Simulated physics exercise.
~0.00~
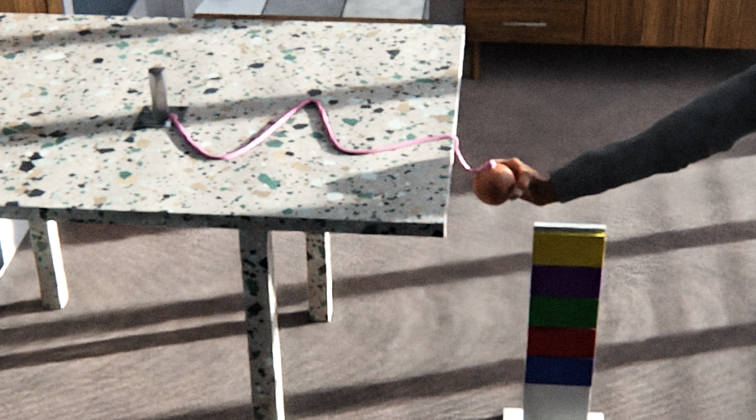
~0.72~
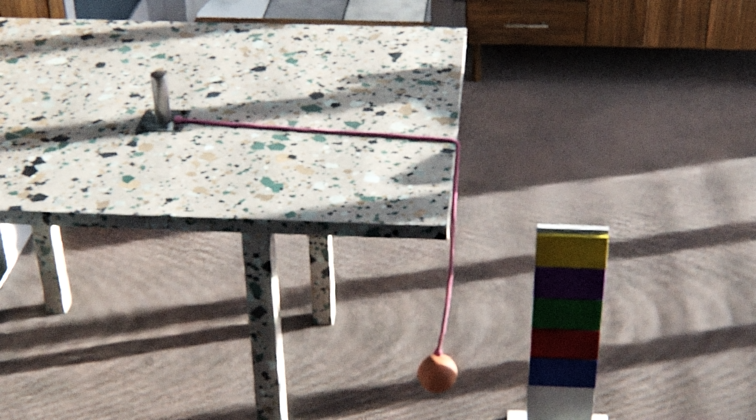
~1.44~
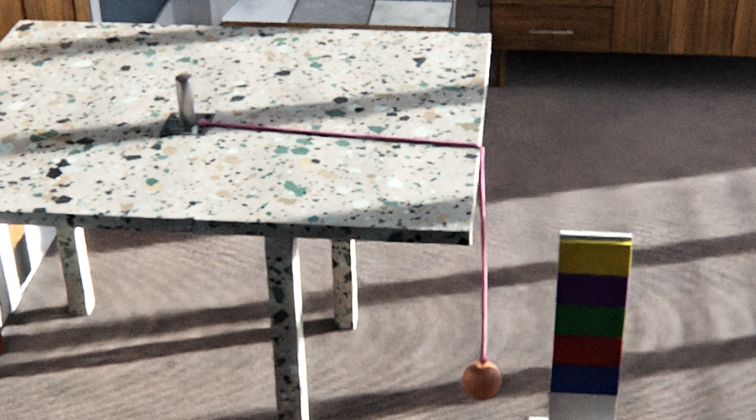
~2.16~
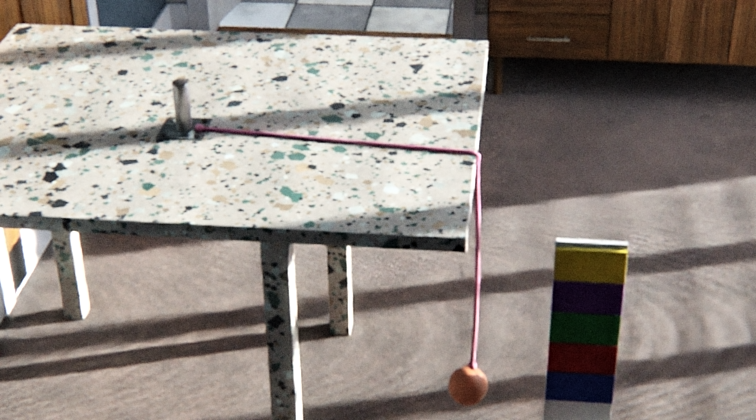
An orange ball on a pink cord is held out beyond the right edge of a speckled, pale stone-like table, seen from slightly above in a sunlit room with wooden cabinets behind. The cord runs in loose waves from a short post on the tabletop to a hand reaching in from the right. Below stands an upright scale banded yellow, purple, green, red and blue from top to bottom. The hand lets go and leaves view, and the ball drops until the cord pulls straight across the table. It sways slightly, ending hanging level with blue.
